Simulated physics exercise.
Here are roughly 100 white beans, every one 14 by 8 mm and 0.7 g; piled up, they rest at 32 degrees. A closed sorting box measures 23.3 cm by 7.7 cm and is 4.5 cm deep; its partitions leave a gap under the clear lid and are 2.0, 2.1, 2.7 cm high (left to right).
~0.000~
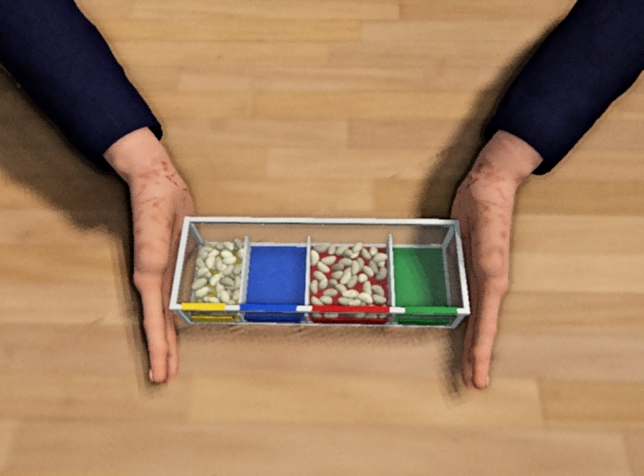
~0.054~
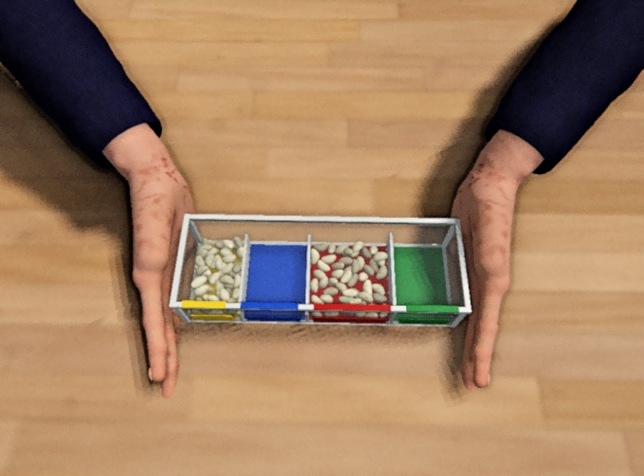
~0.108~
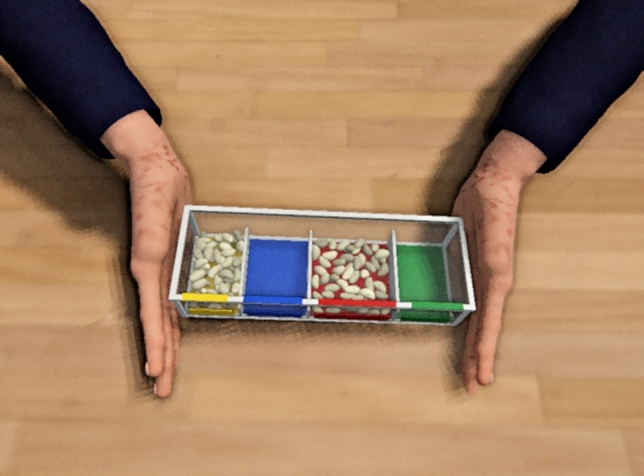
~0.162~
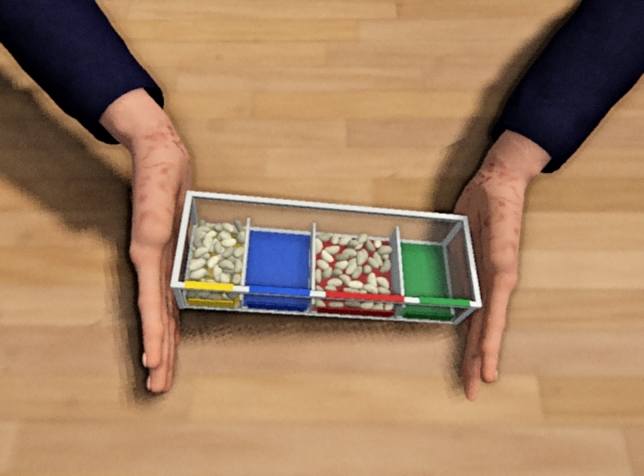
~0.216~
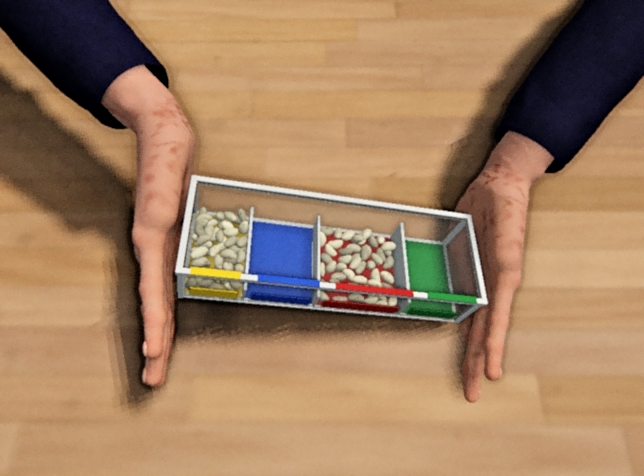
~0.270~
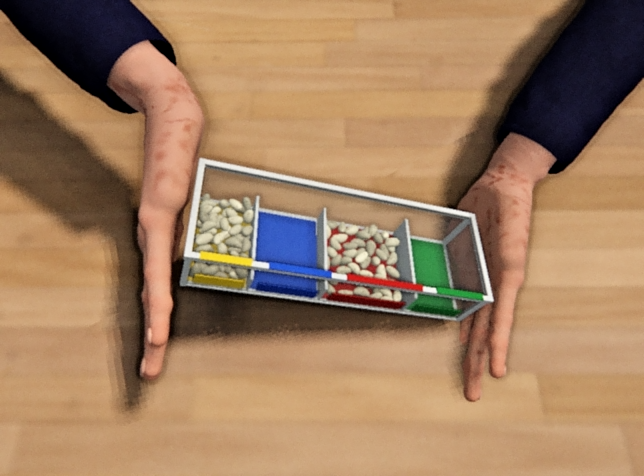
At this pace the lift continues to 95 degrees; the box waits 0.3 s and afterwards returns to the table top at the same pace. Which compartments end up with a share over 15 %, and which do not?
Red compartment: Qualifies. Blue compartment: Does not qualify. Green compartment: Qualifies. Yellow compartment: Does not qualify.
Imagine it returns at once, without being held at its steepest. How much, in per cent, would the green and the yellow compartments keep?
Result - green: 60 %, yellow: 0 %.
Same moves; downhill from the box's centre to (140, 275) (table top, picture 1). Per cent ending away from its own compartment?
Something like 45 in a hundred.
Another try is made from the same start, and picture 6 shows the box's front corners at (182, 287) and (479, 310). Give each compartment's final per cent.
Red = 20 %; blue = 0 %; green = 80 %; yellow = 0 %.
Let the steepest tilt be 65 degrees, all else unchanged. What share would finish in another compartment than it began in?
Estimate: Around 15 %.
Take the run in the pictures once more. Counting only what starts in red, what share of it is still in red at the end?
Some 30 percent.
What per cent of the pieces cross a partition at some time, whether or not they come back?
Around 80 in a hundred.
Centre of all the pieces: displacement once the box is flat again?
I'd put the distance at roughly 11.5 cm.
After 1.26 s, tilt 95 degrees; red 55 %, blue 5 %, green 40 %, yellow 5 %.
After 1.92 s, tilt 49 degrees; red 20 %, green 75 %.
After 2.62 s, tilt 0 degrees; red 20 %, green 75 %.
By 3.3 s all is still; red 20 %, blue 0 %, green 75 %, yellow 0 %.
